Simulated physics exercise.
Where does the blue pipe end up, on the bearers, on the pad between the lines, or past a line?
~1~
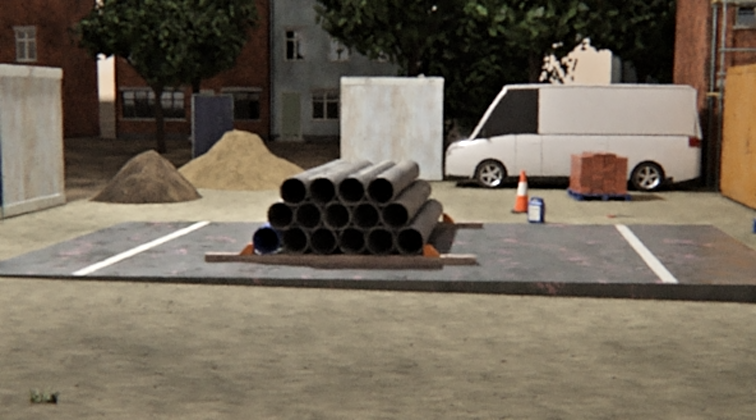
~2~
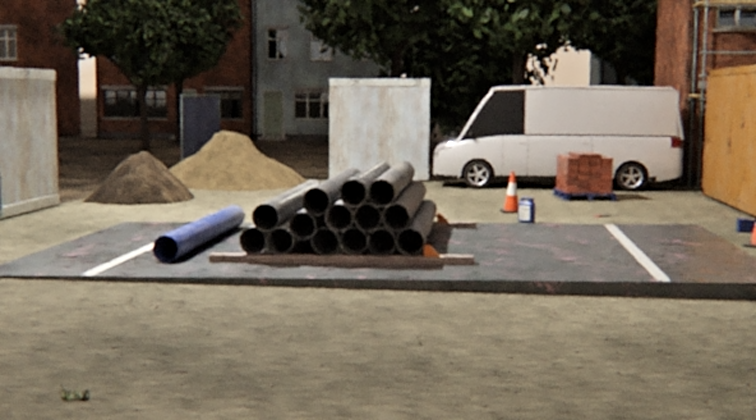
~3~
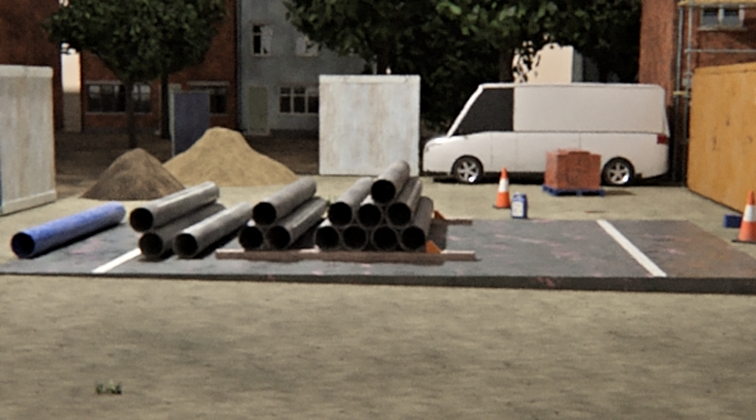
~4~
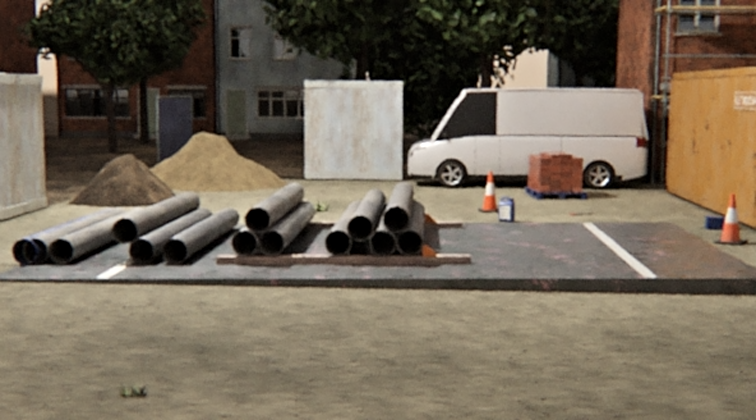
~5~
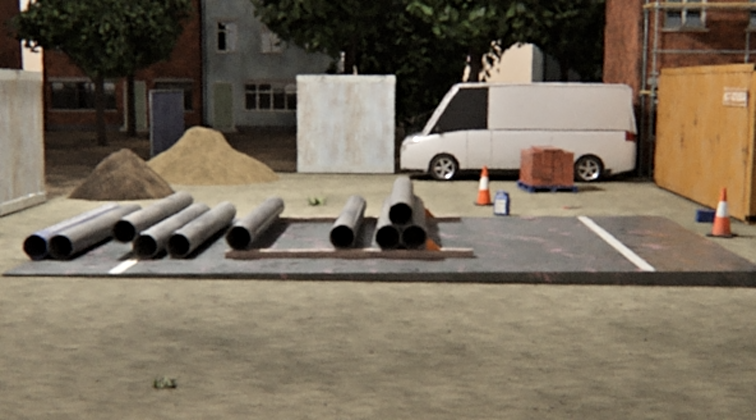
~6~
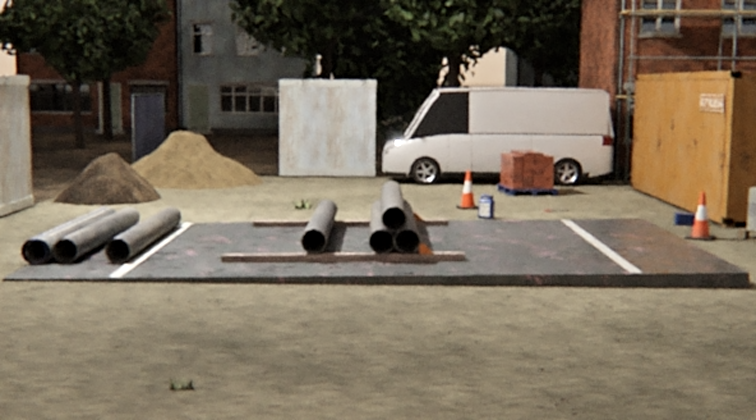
The blue pipe ends up past a line. It rolls away to the left ahead of the others and goes beyond the left white line.
